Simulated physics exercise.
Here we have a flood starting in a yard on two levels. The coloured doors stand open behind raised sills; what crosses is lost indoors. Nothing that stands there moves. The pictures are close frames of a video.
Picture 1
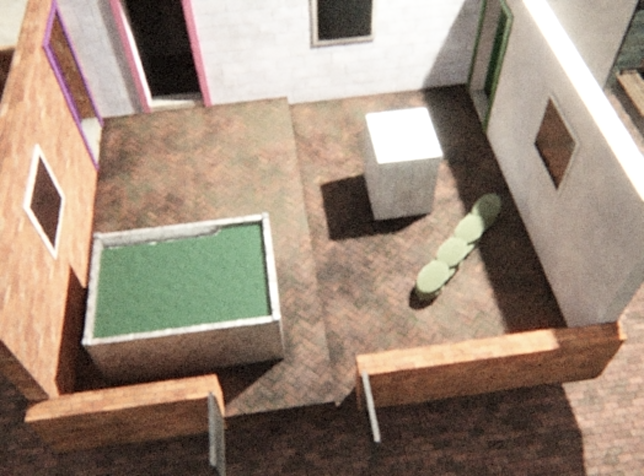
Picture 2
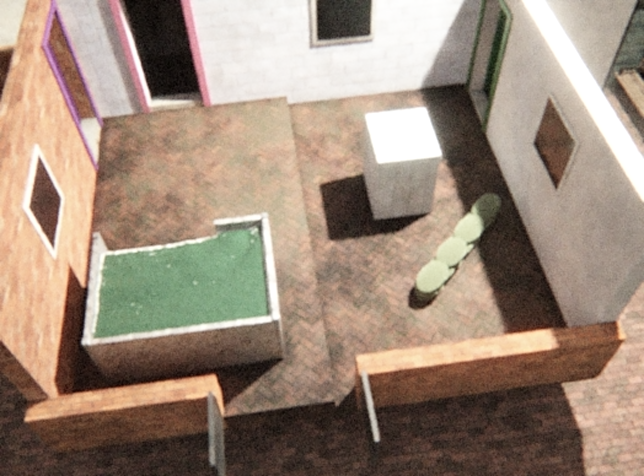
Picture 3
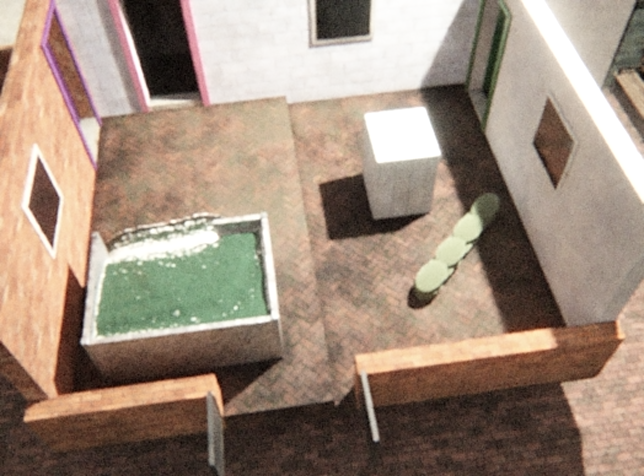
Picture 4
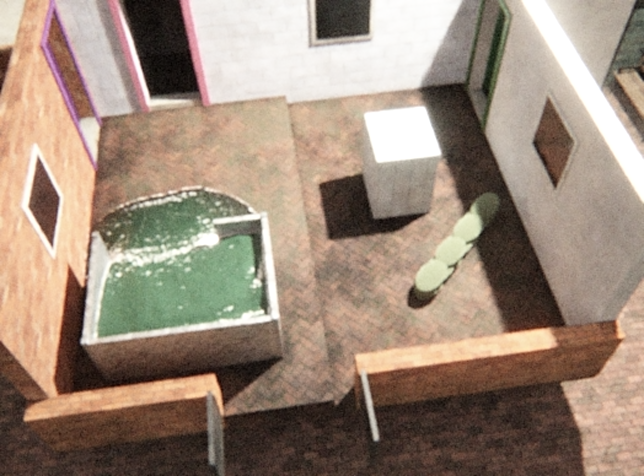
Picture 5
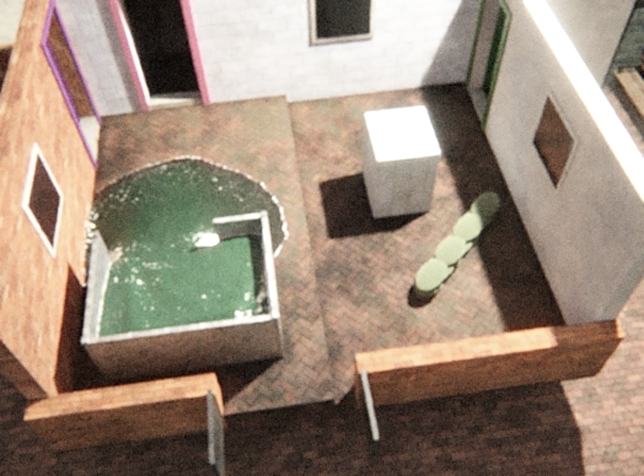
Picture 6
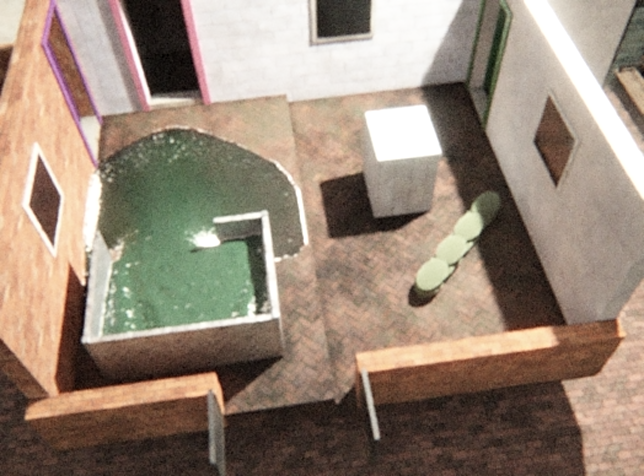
In a walled brick yard with coloured door surrounds, a tank of green water stands at the left, near a pale block and a row of green discs. Its far wall gives way along most of its length, and water pours out behind it. The foaming water spreads across the paving in a widening rounded pool.
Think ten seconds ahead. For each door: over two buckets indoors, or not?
The pink door floods; the purple door floods; the green door floods.
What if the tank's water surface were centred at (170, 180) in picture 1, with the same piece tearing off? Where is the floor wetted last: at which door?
I say the door marked green.
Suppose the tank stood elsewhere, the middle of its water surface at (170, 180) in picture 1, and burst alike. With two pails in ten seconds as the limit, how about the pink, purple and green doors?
The pink door takes more, the purple door is over, the green door takes more.
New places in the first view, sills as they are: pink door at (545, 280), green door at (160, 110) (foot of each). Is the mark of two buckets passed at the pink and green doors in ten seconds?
The pink one takes less; the green one takes more.
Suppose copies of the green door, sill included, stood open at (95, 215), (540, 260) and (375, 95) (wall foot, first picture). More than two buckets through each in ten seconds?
One after the other: Goes over, is under, lets less in.
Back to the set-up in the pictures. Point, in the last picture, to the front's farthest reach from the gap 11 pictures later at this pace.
I would point to (398, 91).
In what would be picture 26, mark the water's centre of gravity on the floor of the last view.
At about (219, 183).
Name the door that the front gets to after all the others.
It is the one in green.
A moment on, water covers 35 % of the floor; the pink door over two buckets in, the purple door wet at the sill, nothing in, the green door not reached.
Next, water covers 40 % of the floor; the pink door far over two buckets in, the purple door under two buckets in, the green door not reached.
Then, water covers 55 % of the floor; the pink door far over two buckets in, the purple door over two buckets in, the green door under two buckets in.
Later, water covers 85 % of the floor; the pink door far over two buckets in, the purple door over two buckets in, the green door far over two buckets in.
In the end, water covers 95 % of the floor; the pink door far over two buckets in, the purple door over two buckets in, the green door far over two buckets in.
